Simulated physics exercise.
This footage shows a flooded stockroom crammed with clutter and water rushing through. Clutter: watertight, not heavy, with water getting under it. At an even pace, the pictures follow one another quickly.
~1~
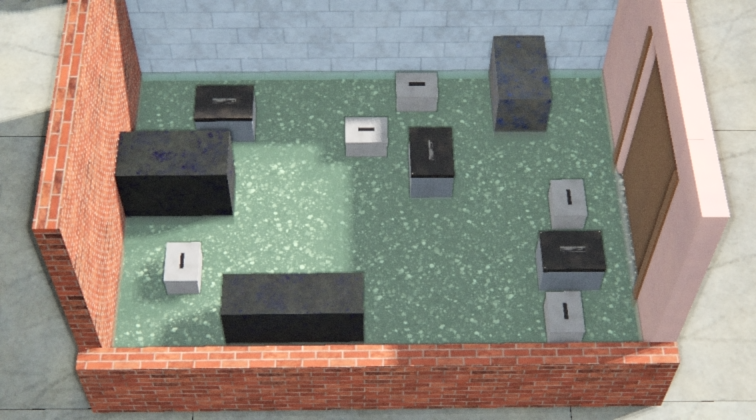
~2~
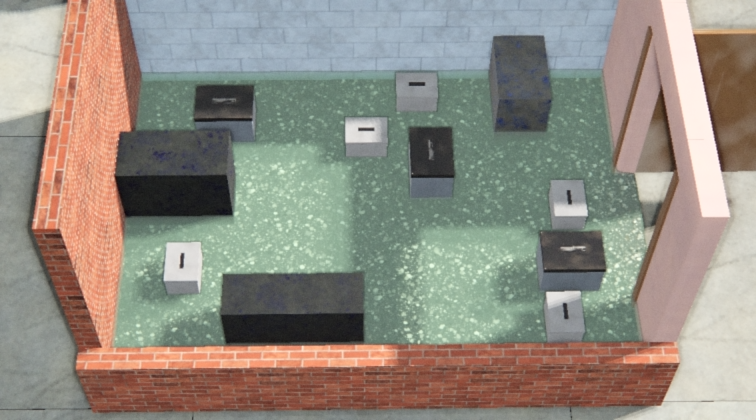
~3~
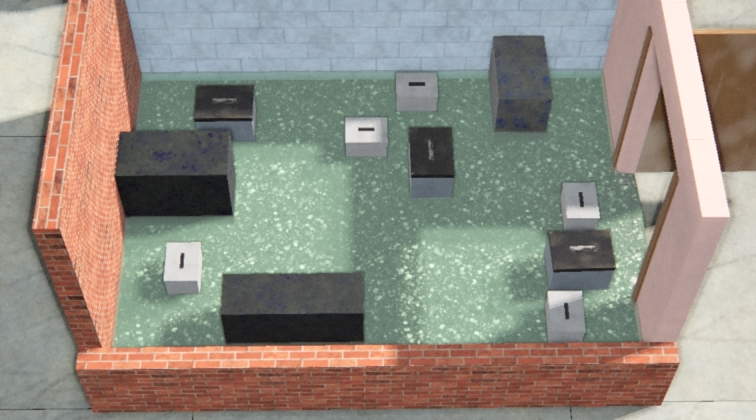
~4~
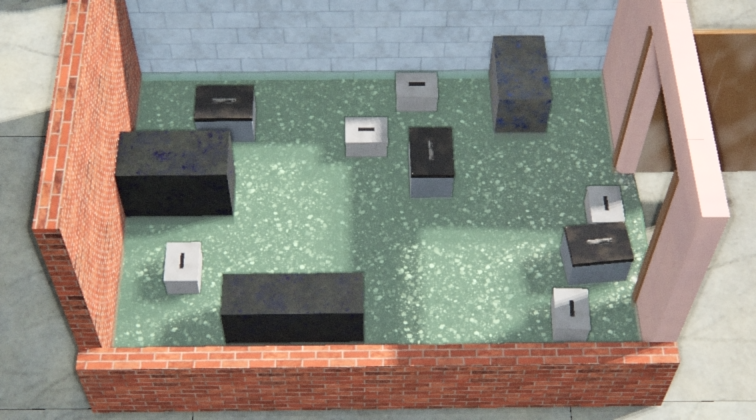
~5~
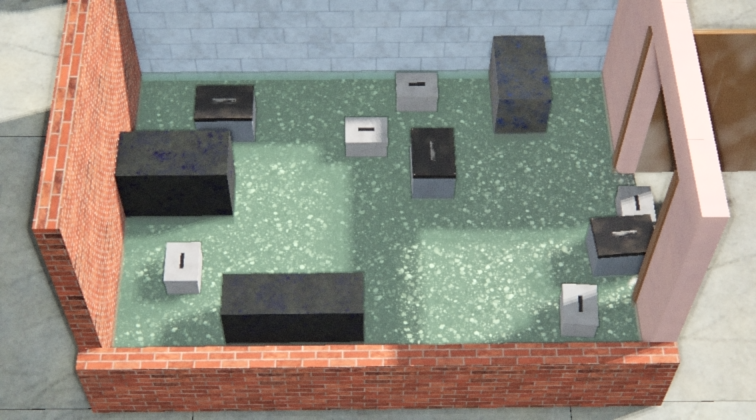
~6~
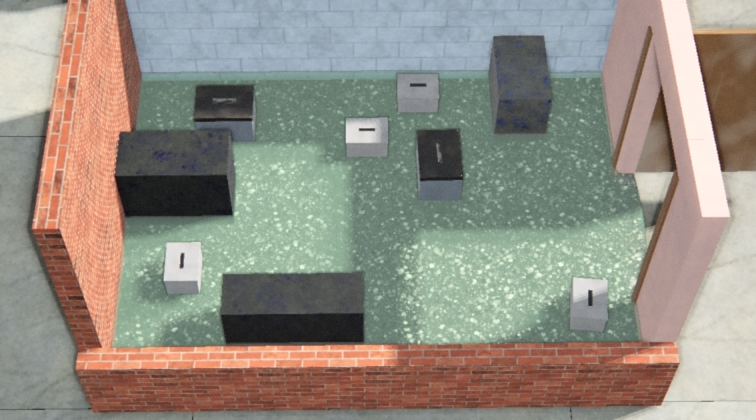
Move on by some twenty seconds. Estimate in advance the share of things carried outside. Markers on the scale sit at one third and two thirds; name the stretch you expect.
The outcome is high, two thirds or over.
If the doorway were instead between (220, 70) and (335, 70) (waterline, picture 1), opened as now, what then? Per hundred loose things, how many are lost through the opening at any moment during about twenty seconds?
It comes to about 60 per cent of the things.
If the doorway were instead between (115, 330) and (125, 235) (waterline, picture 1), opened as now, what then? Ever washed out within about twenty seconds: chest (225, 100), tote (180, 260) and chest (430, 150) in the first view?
Taking them in turn, the first is flushed away, the second is flushed away and the third is flushed away.
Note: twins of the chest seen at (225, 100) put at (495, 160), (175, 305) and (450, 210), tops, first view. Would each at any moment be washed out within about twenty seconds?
Taking them in turn: Flushed away, held back and flushed away.
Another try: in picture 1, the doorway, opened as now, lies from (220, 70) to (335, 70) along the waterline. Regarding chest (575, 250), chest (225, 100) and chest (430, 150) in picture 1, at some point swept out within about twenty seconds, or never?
The first never exits, the second exits, the third exits.
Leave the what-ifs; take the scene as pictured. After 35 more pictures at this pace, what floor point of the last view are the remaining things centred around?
It comes out somewhere near (350, 216).
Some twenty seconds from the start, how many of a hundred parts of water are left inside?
My figure is 38 per cent.
A moment on, 3 of 8 are out; 5 afloat.
Next, 4 of 8 are out; 4 afloat.
Later, 6 of 8 are out; 2 afloat.
In the end, 6 of 8 are out; 2 afloat.
